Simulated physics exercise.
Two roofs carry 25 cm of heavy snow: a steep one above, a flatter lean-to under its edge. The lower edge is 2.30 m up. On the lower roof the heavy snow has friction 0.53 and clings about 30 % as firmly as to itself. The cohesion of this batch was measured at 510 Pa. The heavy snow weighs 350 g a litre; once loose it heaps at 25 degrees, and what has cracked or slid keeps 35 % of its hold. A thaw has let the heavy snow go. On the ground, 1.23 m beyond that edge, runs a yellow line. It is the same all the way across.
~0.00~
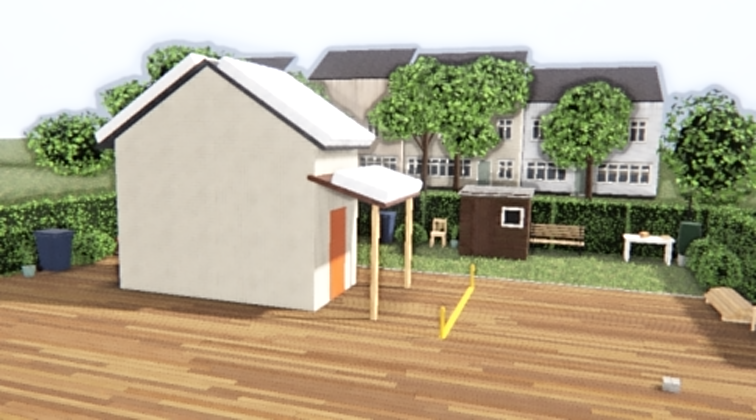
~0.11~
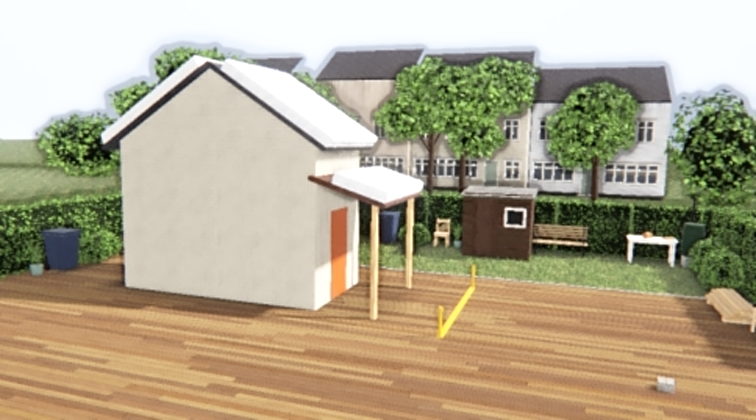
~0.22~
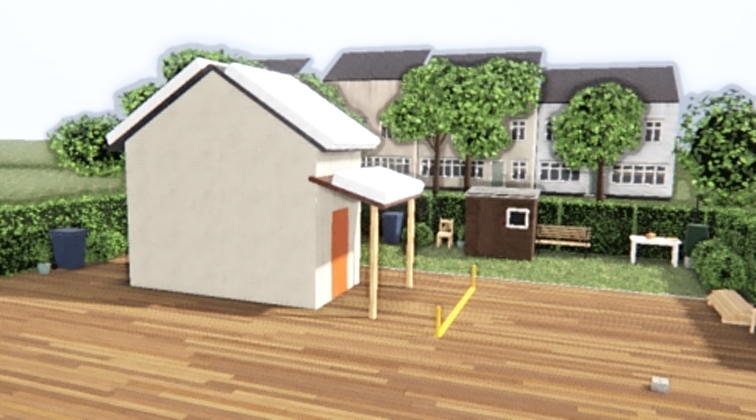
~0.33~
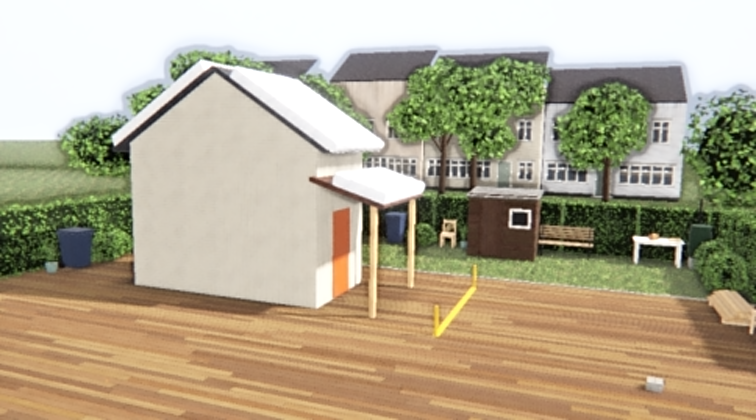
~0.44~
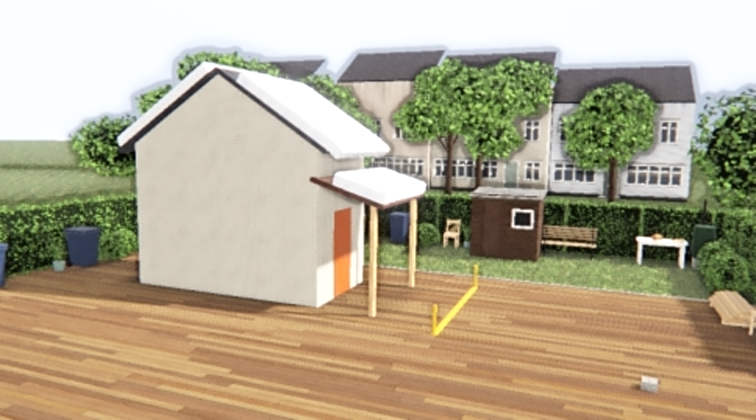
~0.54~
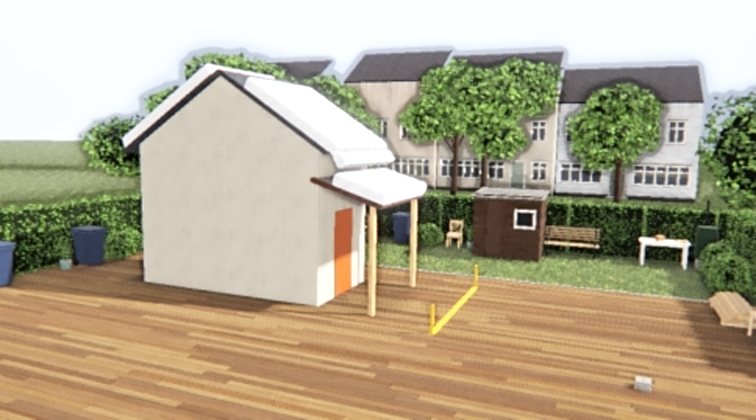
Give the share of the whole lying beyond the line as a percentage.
The share of the whole lying beyond the line is near 47 %.
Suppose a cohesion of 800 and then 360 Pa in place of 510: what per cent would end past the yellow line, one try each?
In that order: 30 %, 55 %.
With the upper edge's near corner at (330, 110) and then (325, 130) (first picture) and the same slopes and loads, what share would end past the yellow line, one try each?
In that order: 50 %, 55 %.
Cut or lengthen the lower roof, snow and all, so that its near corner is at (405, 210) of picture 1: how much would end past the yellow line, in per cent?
It would be near 35 %.
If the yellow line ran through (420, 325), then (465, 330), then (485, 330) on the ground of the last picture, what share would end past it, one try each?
In that order: 60 %, 35 %, 25 %.
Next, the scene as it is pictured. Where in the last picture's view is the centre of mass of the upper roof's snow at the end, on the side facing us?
Around (458, 311).
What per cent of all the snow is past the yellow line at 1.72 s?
About 1 %.
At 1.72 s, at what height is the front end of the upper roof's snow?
About 0.8 m.
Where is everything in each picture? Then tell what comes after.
In the first frame, foremost bit of the heavy snow at (327, 140).
In the second frame, foremost bit of the heavy snow at (328, 141), its middle shifted 1.7 cm.
In the third frame, foremost bit of the heavy snow at (330, 144), its middle shifted 6.7 cm, 2 % of it past the upper edge, in one piece.
In the fourth frame, foremost bit of the heavy snow at (334, 143), its middle shifted 15 cm, 5 % of it past the upper edge, in one piece.
In the fifth frame, foremost bit of the heavy snow at (338, 147), its middle shifted 28 cm, 10 % of it past the upper edge, in one piece.
In the sixth frame, foremost bit of the heavy snow at (344, 157), its middle shifted 44 cm, 16 % of it past the upper edge, cracking.
After 1.08 s, none is below the lower edge and 0 % is past the line.
After 1.72 s, 36 % is below the lower edge and 1 % is past the line.
After 2.36 s, 76 % is below the lower edge and 43 % is past the line.
After 3.00 s, 80 % is below the lower edge and 47 % is past the line.
After 3.50 s, 80 % is below the lower edge and 47 % is past the line.
